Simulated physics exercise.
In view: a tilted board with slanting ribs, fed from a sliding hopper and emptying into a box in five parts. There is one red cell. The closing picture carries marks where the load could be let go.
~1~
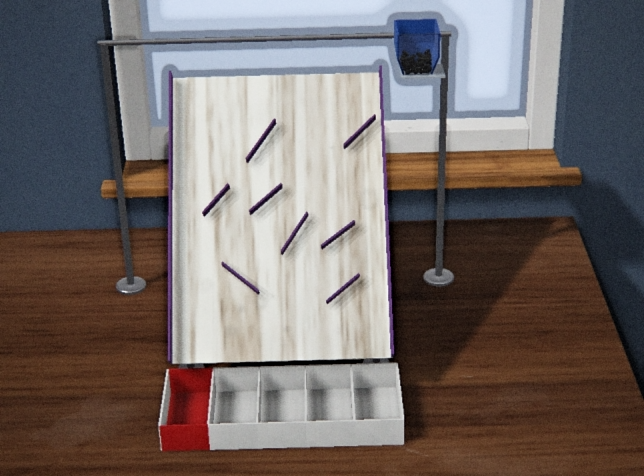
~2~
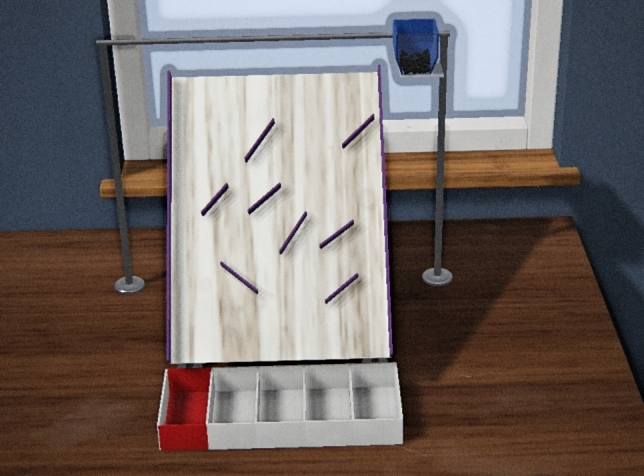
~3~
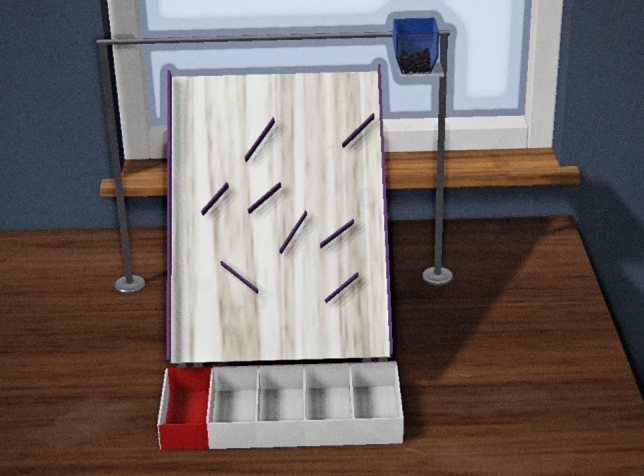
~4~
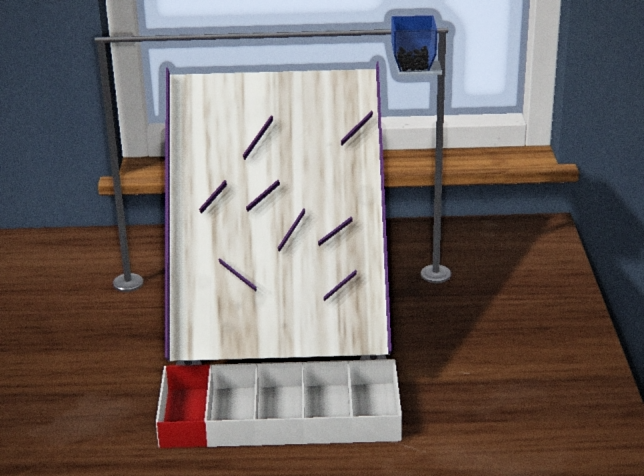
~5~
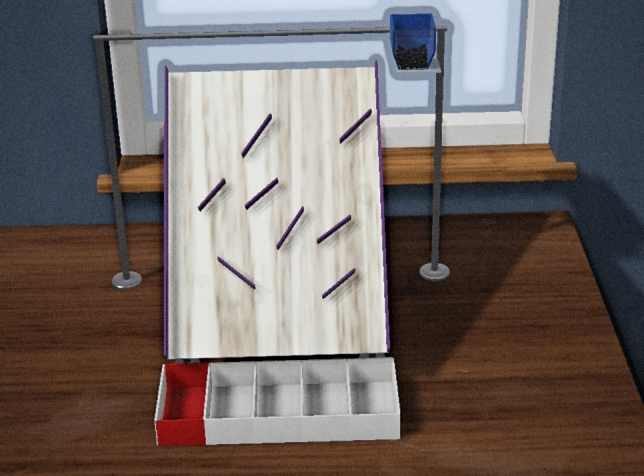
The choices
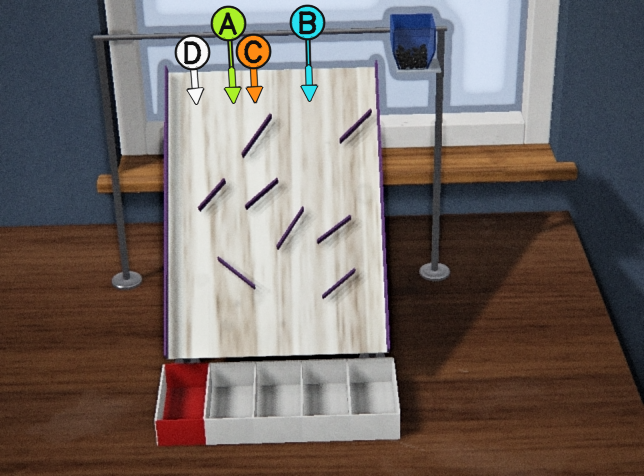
In this clip, a blue hopper of black beans sits at the right of a rail above a tilted board with slanting ribs and a five-part box with a red leftmost cell; nothing moves apart from a very slight view shift.
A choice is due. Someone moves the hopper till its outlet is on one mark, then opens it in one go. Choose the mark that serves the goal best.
The best mark is D.
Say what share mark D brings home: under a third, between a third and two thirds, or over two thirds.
Mark D gives over two thirds.
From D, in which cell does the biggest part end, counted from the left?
It is the first one.
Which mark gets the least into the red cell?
The answer is B.
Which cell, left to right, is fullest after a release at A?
It is the first one.
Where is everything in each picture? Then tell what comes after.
In the first picture, hopper at (416, 65), black beans, door shut.
In the second picture, ribs (245, 158) to (274, 118), (343, 144) to (374, 114), (201, 212) to (227, 183).
In the third picture, ribs (248, 210) to (280, 182), (280, 250) to (306, 211), (320, 244) to (354, 219).
In the fourth picture, ribs (219, 259) to (256, 288), (324, 298) to (356, 270).
In the fifth picture, red cell at (181, 431), number 1 of 5 from the left.
On the marked copy, mark A meets the board at (233, 97); mark B meets the board at (309, 95); mark C meets the board at (255, 96); mark D meets the board at (196, 98).
Choosing A, about two thirds in the red cell, about a third in other cells.
Choosing B, a stray few in the red cell, nearly all in other cells.
Choosing C, about half in the red cell, about half in other cells.
Choosing D, most in the red cell, a small part in other cells, a stray few outside the box.
